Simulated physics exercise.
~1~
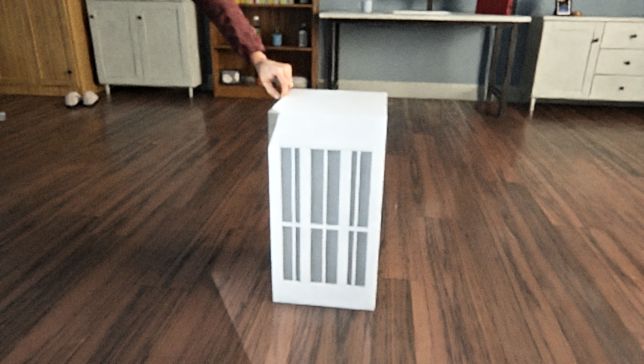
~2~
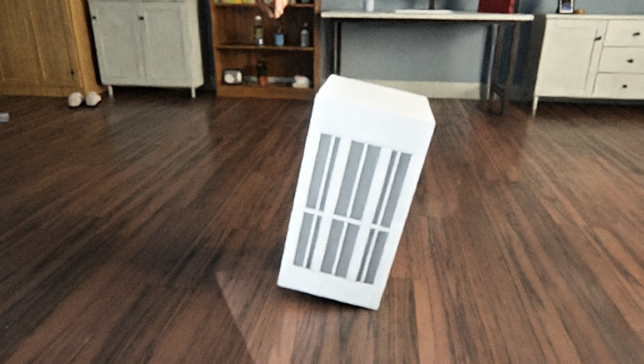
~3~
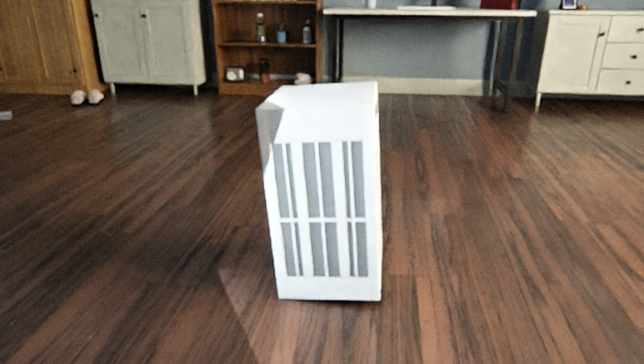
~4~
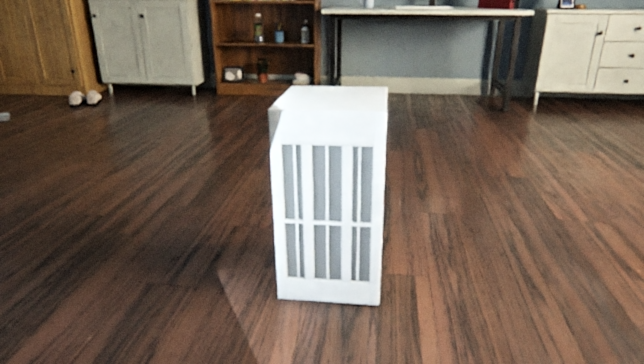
In a room with a dark wood floor, seen from the front by a slightly swaying camera, a tall white crate with grey slatted panels stands upright in the middle. Pale cabinets, a wooden shelf holding bottles and a long table line the back wall. A hand in a dark red sleeve reaches in from above and touches the crate's top left edge. The crate then tips to the right, leaning clearly, as the hand lets go and draws back. It rocks back to the left, nearly upright, and finally settles standing on its base.
